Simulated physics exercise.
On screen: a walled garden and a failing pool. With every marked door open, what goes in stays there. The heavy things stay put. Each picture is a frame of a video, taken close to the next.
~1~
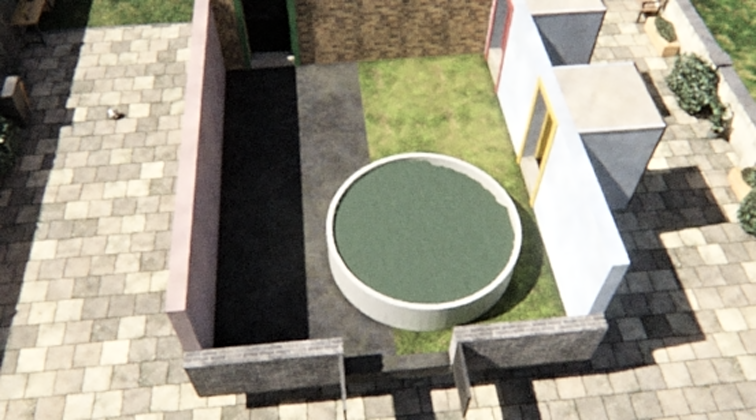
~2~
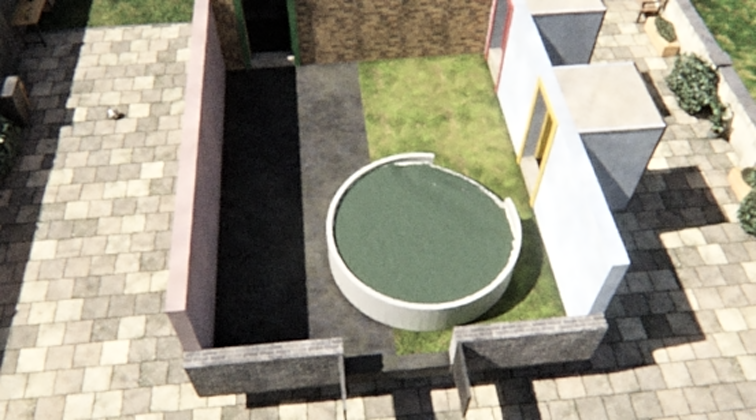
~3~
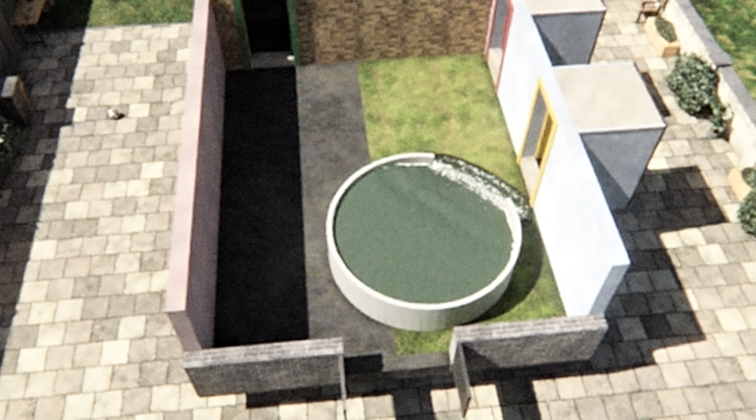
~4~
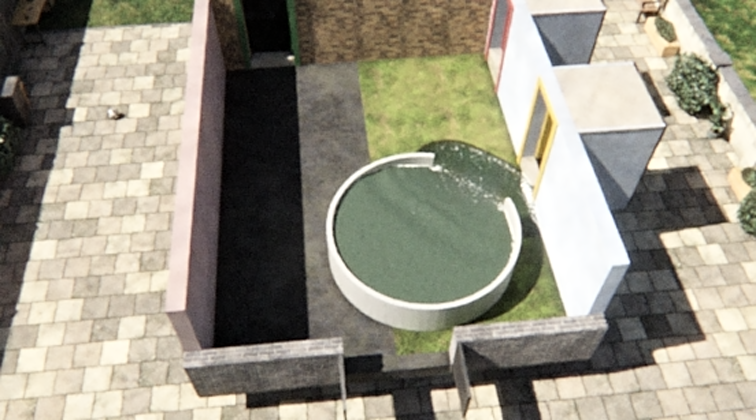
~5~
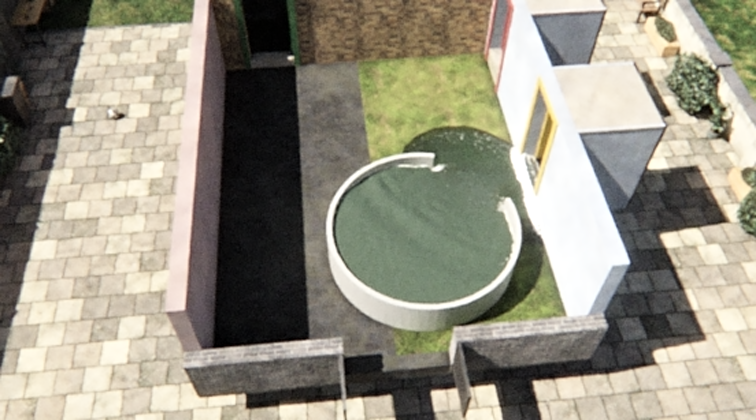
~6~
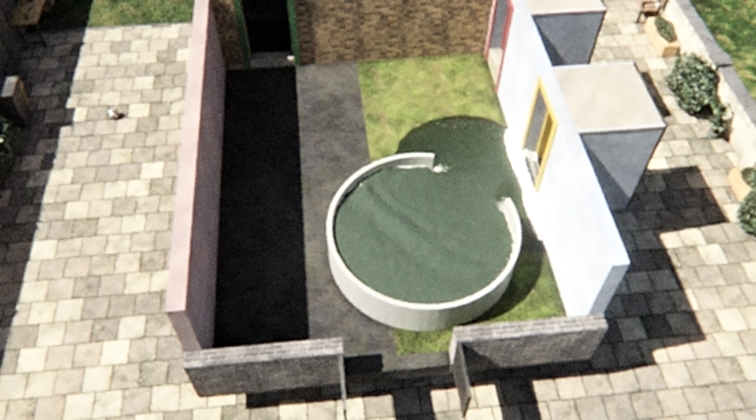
Green water pours through a gap in the round pool's far side and spreads across the grass.
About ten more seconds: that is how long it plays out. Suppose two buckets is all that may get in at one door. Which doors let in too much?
My prediction: The green door will allow in no excess; the yellow door will allow in an excess; the red door will allow in no excess.
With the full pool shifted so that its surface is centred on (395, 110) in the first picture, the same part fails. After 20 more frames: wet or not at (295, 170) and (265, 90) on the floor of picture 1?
Bone-dry, soaked.
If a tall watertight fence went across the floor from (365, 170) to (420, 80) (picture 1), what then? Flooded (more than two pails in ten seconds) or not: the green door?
Well, the green door misses the limit, I'd say.
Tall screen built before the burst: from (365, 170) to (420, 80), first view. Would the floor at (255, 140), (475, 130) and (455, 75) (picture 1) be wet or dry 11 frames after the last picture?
Lab note - spot 1 parched, spot 2 inundated, spot 3 inundated.
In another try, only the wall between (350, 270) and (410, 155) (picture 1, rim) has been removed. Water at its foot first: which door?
It's the green one.
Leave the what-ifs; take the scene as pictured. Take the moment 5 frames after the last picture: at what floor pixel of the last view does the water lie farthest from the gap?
Close to (486, 68).
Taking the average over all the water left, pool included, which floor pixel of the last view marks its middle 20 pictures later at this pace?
At about (434, 182).
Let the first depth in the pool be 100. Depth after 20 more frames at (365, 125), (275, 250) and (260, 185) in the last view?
Around 4, 0 and 0 percent, in that order.
A moment on, water covers 20 % of the floor; the green door not reached, the yellow door over two buckets in, the red door wet at the sill, nothing in.
Next, water covers 30 % of the floor; the green door not reached, the yellow door far over two buckets in, the red door wet at the sill, nothing in.
Then, water covers 45 % of the floor; the green door wet at the sill, nothing in, the yellow door far over two buckets in, the red door wet at the sill, nothing in.
Later, water covers 80 % of the floor; the green door wet at the sill, nothing in, the yellow door far over two buckets in, the red door under two buckets in.
In the end, water covers 100 % of the floor; the green door wet at the sill, nothing in, the yellow door far over two buckets in, the red door under two buckets in.
